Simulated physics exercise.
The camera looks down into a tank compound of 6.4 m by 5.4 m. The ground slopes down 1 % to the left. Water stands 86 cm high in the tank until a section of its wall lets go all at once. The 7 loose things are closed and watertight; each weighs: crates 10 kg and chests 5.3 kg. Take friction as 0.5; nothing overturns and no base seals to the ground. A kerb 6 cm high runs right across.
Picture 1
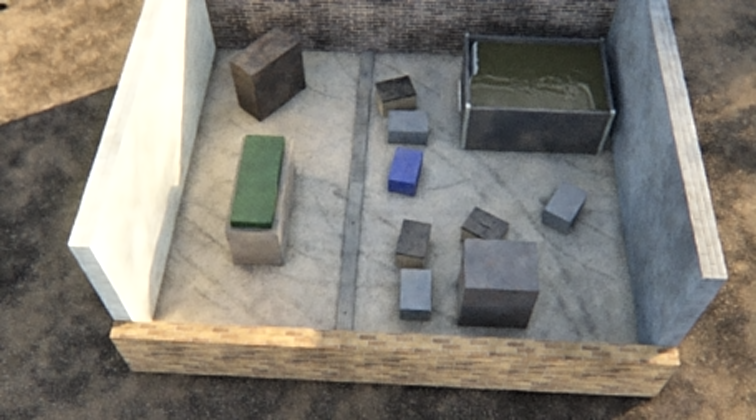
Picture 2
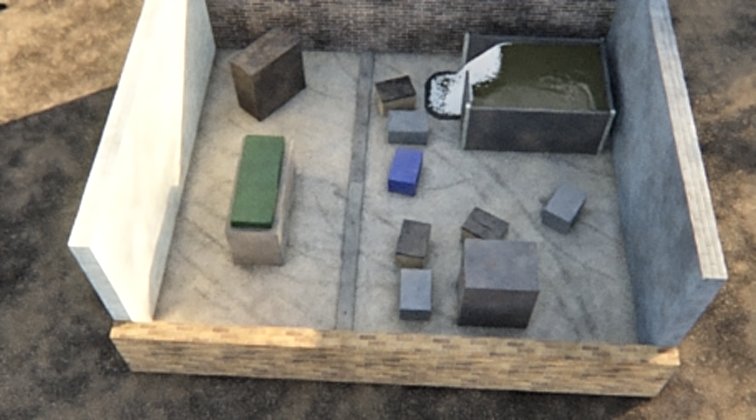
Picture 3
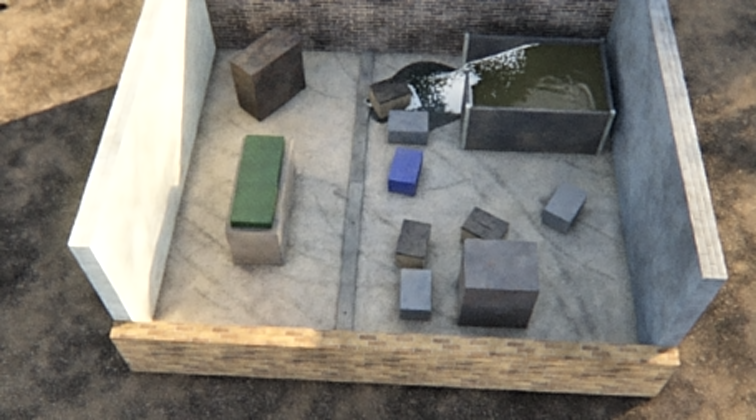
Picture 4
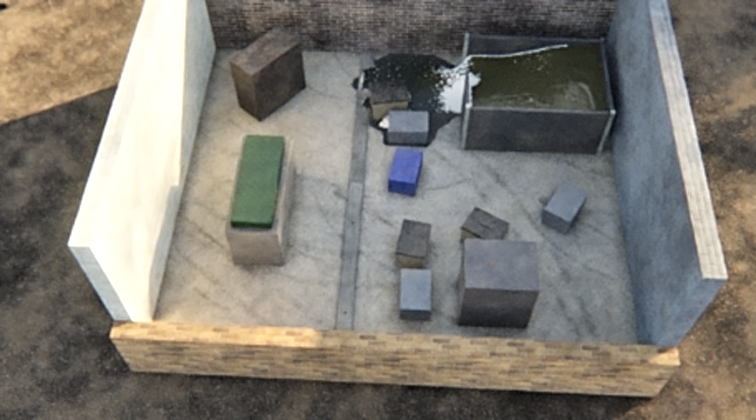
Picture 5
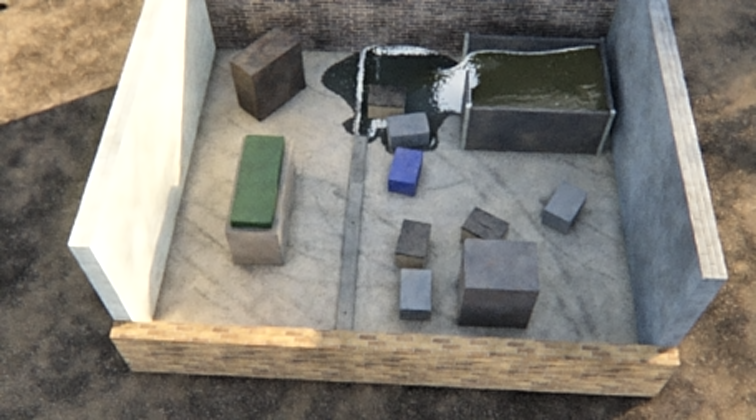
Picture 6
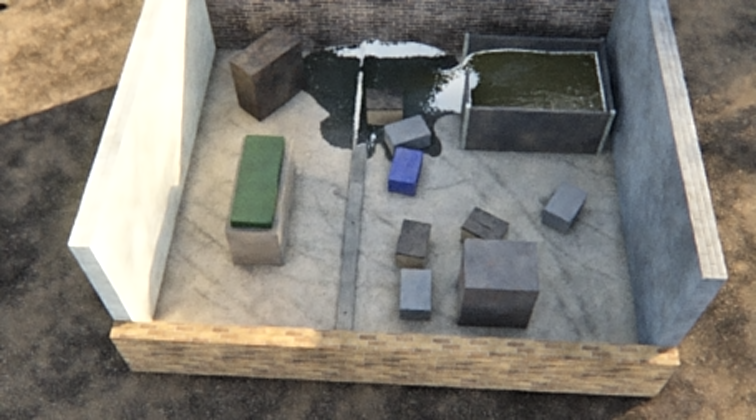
In a walled yard scattered with crates and chests, dark water poured over the left side of a tank, spread leftward across the floor, and shifted a small brown box, then a grey one.
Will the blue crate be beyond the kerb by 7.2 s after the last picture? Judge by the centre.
Blue crate stays short.
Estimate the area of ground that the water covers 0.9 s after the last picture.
Some 12 m2.
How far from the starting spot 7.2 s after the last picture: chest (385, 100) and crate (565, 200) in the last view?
In that order: 350 cm, 0 cm.
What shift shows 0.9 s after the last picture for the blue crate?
About 0 cm.
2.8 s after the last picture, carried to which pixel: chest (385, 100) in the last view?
Around (326, 235).
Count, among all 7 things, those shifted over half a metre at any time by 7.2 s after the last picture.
I count 4.
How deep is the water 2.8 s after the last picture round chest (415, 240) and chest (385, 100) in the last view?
About 1 and 2 cm.
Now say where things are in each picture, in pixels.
The first picture shows the blue crate at (406, 165), on the bottom; water covers 2.7 m2; 0 of 7 have shifted.
The second picture shows the blue crate at (406, 165), on the bottom; water covers 3.2 m2; 0 of 7 have shifted.
The third picture shows the blue crate at (406, 165), on the bottom; water covers 3.9 m2; 1 of 7 have shifted.
The fourth picture shows the blue crate at (406, 165) rests on the ground; water covers 4.8 m2; 1 of 7 have shifted.
The fifth picture shows the blue crate at (406, 165), on the bottom; water covers 5.7 m2; 2 of 7 have shifted.
The sixth picture shows the blue crate at (406, 165) rests on the ground; 6.9 m2 under water; 2 of 7 have shifted.
Then, 0.9 s after the last picture the blue crate is near (406, 166), 0.0 m from its start, aground; 1 of 7 are over the mark; 0 afloat.
Then, 2.8 s after the last picture the blue crate is near (406, 166), 0.0 m from its start, aground; 1 of 7 are over the mark; 0 afloat.
Then, 4.8 s after the last picture the blue crate is near (406, 166), 0.0 m from its start, aground; 1 of 7 are over the mark; 1 afloat.
Then, 7.2 s after the last picture the blue crate is near (427, 161), 0.3 m from its start, aground; 1 of 7 are over the mark; 2 afloat.
